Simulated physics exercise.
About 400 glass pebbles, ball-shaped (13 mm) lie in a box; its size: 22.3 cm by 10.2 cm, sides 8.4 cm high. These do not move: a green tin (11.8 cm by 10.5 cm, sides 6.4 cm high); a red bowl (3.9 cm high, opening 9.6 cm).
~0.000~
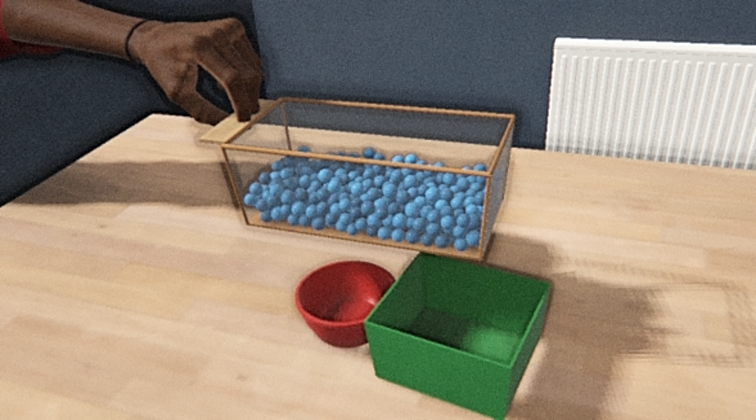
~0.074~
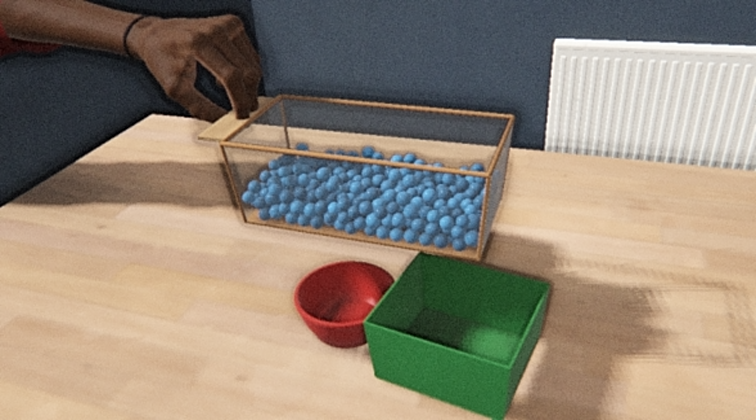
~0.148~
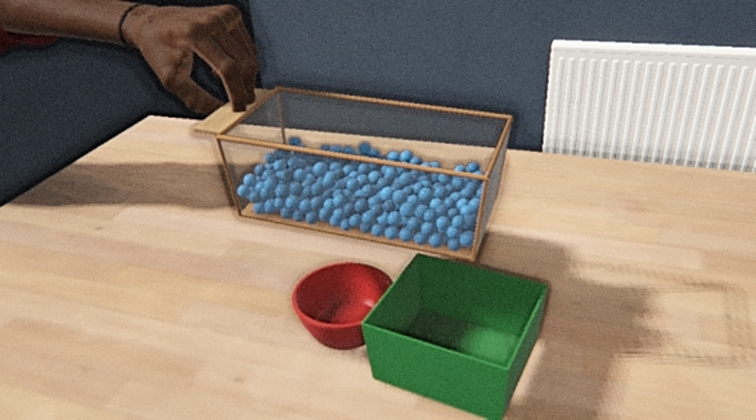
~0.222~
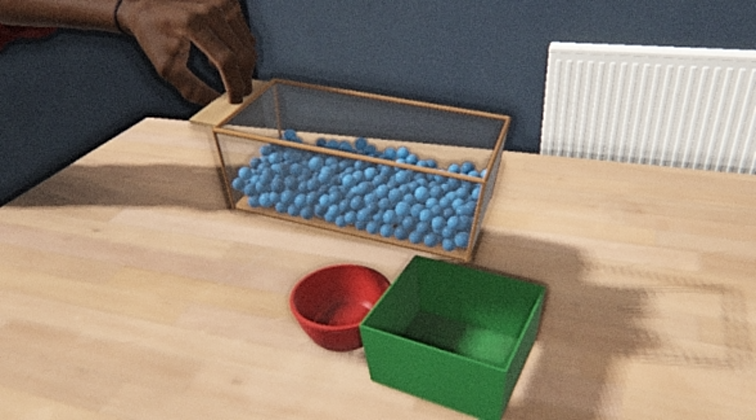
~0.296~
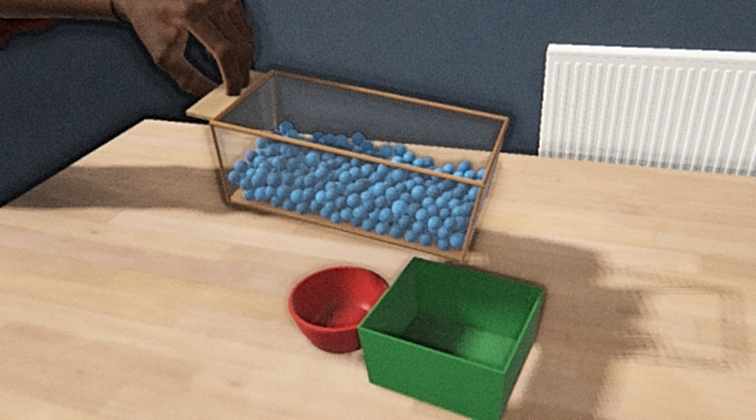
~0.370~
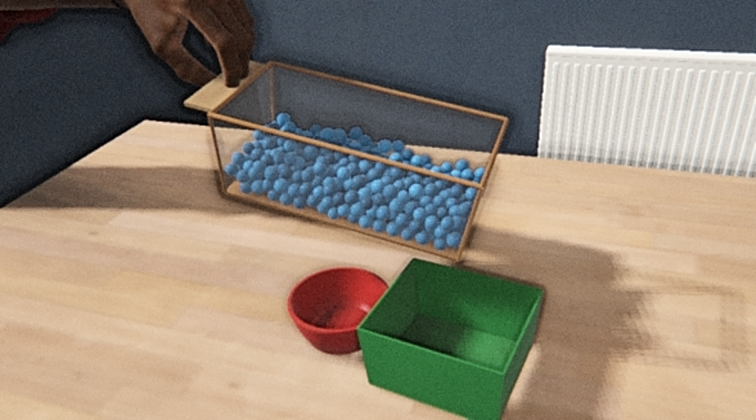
The video shows a hand gripping the tab at the left end of a clear box of small blue balls and gradually raising that end, tilting the box toward the right, while a red bowl and green container stay still in front.
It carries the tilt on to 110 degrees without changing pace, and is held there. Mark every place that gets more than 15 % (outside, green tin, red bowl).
Outside everything: Yes; in the green tin: Yes; in the red bowl: No.
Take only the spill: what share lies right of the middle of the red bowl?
Roughly 90 per cent.
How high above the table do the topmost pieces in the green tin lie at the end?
Some 5.0 cm.
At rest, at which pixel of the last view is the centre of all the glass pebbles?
Around (468, 351).
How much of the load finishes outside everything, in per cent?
Some 45 per cent.
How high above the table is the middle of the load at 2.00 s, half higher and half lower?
About 22 cm.
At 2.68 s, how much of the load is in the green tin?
About 25 per cent by then.
Then, at 1.26 s, tilt 43 degrees; box 100 %; middle of all pieces near (369, 126).
After 2.00 s, tilt 70 degrees; box 95 %; middle of all pieces near (407, 114).
After 2.68 s, tilt 94 degrees; outside 20 %, box 35 %, green tin 25 %, in the air 20 %; middle of all pieces near (502, 263).
Then, at 3.33 s, tilt 110 degrees; outside 45 %, green tin 50 %; middle of all pieces near (582, 377).
By 5.2 s all is still; red bowl 0 %, outside 45 %, box 0 %, green tin 55 %.
